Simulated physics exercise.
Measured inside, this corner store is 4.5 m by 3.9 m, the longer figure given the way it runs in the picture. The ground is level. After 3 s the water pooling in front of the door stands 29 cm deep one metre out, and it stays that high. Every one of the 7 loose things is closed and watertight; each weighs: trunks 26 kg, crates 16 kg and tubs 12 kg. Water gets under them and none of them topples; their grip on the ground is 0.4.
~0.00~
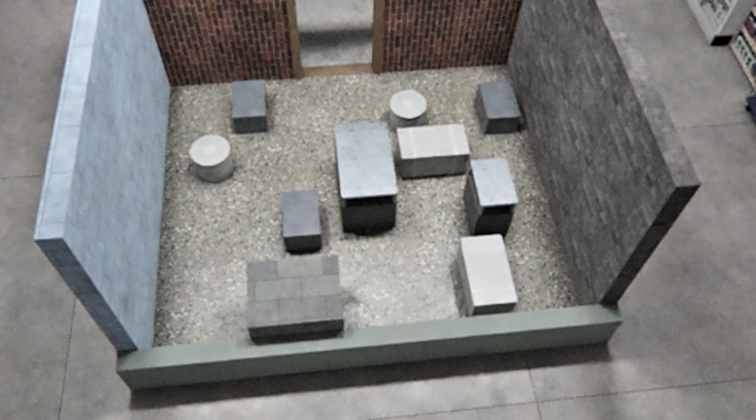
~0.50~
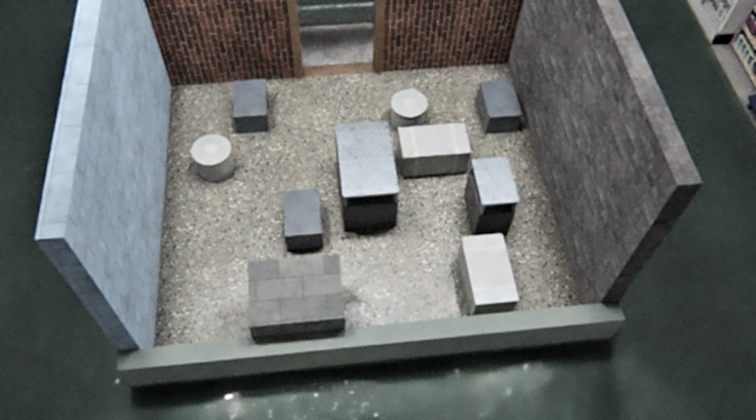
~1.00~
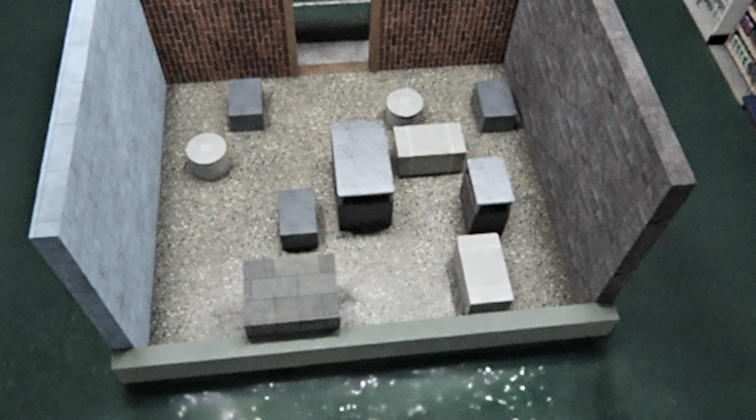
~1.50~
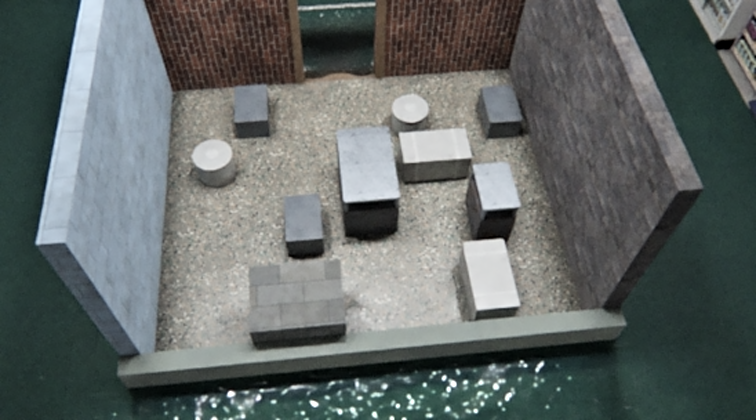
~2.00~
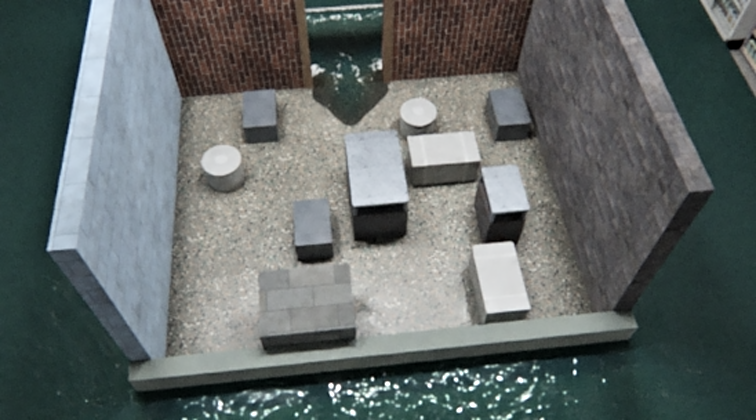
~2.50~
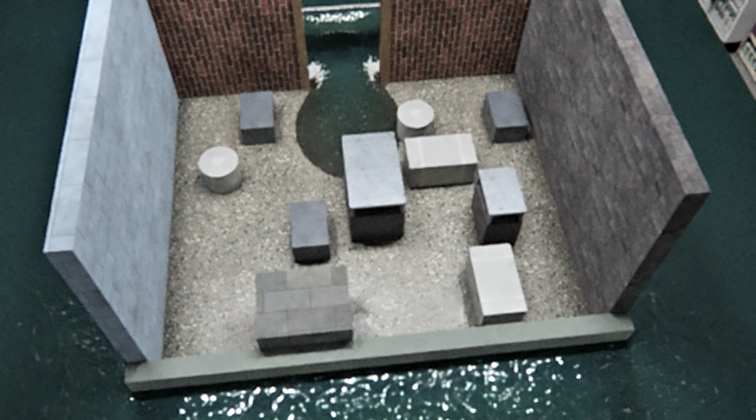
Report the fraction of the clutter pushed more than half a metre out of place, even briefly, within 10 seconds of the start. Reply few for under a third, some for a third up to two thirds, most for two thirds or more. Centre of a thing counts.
Some.
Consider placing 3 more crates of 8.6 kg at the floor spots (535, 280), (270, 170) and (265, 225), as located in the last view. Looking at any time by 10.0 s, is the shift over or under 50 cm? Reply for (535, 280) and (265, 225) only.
In that order: Within the mark, beyond the mark.
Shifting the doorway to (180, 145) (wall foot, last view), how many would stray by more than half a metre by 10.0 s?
Result: 6 of them.
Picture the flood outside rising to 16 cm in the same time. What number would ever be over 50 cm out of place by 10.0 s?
That would make 0 of them.
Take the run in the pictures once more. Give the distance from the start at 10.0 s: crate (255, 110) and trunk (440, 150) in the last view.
Shifts: 10 cm / 50 cm.
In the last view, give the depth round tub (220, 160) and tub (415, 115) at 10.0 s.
8 and 11 cm.
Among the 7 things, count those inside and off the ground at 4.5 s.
Count: 0.
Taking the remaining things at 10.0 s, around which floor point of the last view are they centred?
Near (404, 189).
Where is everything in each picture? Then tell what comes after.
In the first picture, a trunk at (488, 269) rests on the ground; a crate at (301, 212) rests on the ground; 0.0 m2 under water; 0 of 7 have shifted.
In the second picture, a trunk at (490, 268), on the bottom; a crate at (302, 212) rests on the ground; water covers 0.0 m2; 0 of 7 have shifted.
In the third picture, a trunk at (485, 267) rests on the ground; a crate at (297, 211) rests on the ground; 0.0 m2 under water; 0 of 7 have shifted.
In the fourth picture, a trunk at (491, 273) rests on the ground; a crate at (303, 217), on the bottom; water covers 0.0 m2; 0 of 7 have shifted.
In the fifth picture, a trunk at (500, 276) rests on the ground; a crate at (312, 221), on the bottom; 0.4 m2 under water; 0 of 7 have shifted.
In the sixth picture, a trunk at (497, 278) rests on the ground; a crate at (309, 223), on the bottom; 1.6 m2 under water; 0 of 7 have shifted.
After 3.5 s 0 of 7 are over 50 cm from their spots; 0 afloat.
After 4.5 s 1 of 7 are over 50 cm from their spots; 0 afloat.
After 7.0 s 2 of 7 are over 50 cm from their spots; 1 afloat.
After 10.0 s 3 of 7 are over 50 cm from their spots, and 3 have been at some point; 6 afloat.
